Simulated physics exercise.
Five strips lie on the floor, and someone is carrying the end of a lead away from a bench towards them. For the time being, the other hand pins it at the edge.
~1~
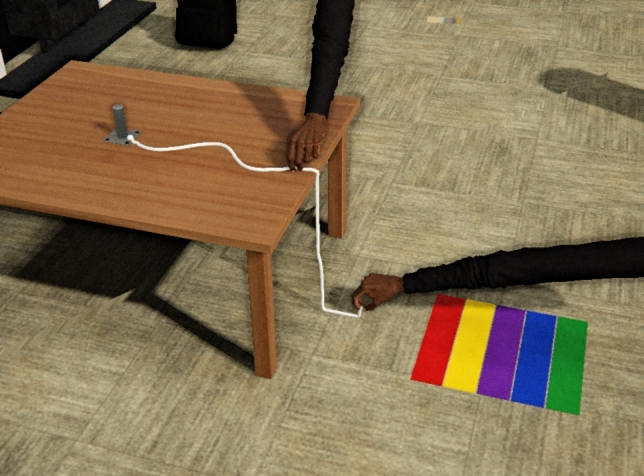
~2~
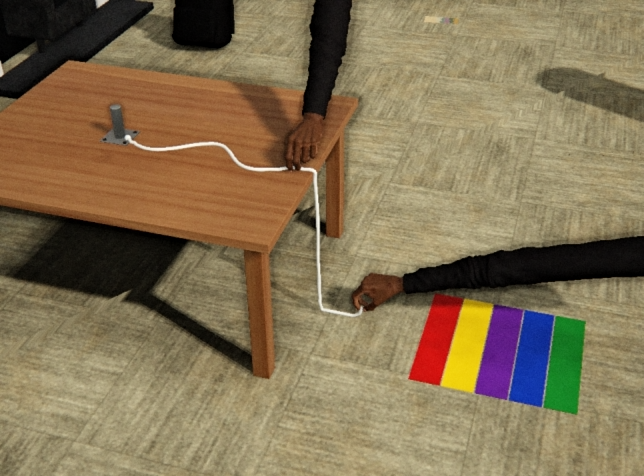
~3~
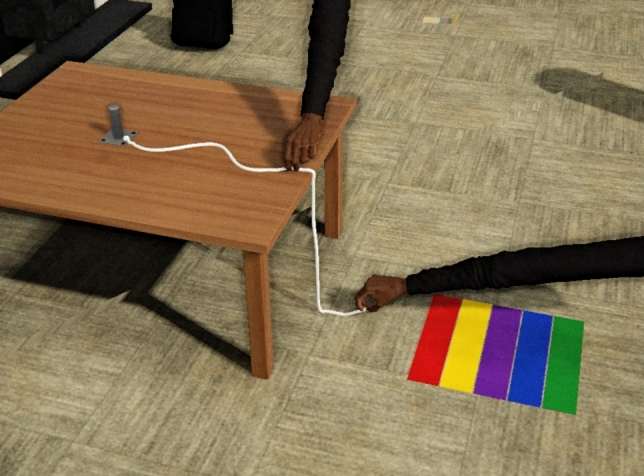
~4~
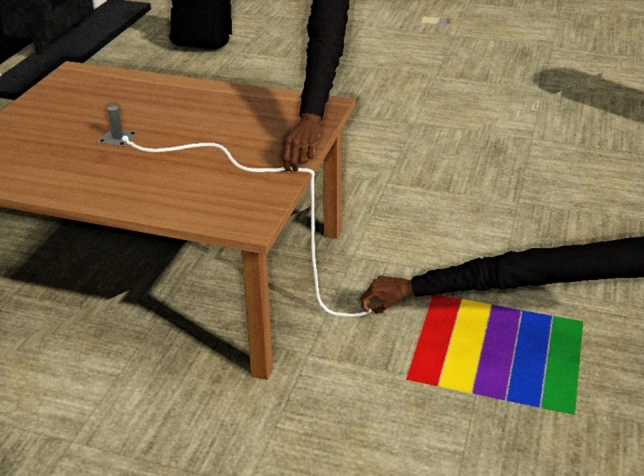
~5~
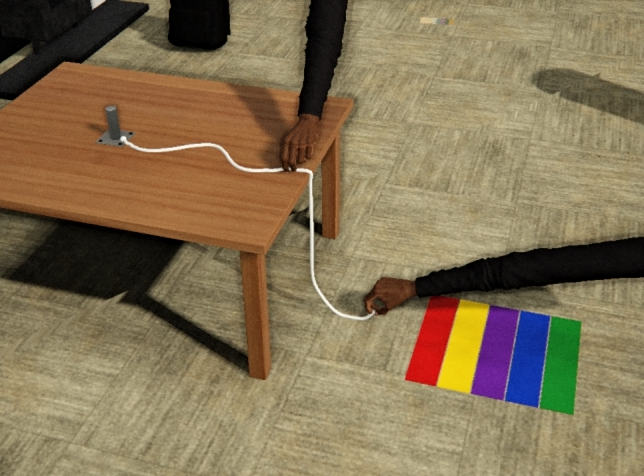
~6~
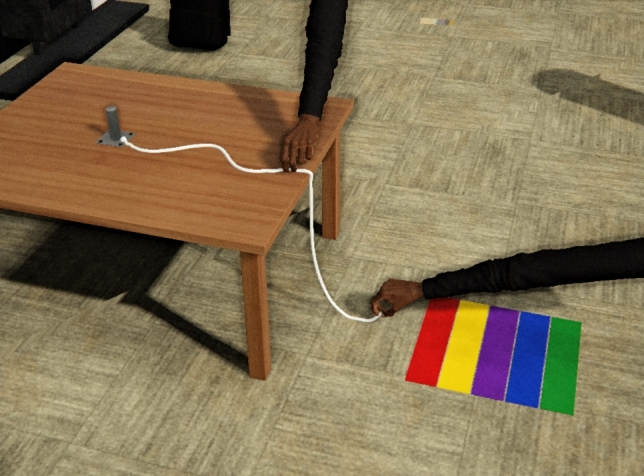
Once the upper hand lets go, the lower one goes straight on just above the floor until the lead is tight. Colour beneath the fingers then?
Purple.
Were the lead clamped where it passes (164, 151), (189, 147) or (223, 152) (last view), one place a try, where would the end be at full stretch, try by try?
(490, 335), (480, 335) and (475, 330).
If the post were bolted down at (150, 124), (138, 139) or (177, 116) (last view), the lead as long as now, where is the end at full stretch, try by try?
In order, it comes out close to (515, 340), (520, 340) and (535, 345).
A little later, end near (446, 326); over red.
Next, end near (477, 332); over yellow.
When it is tight, end near (495, 336); over purple. It halts on the purple strip.
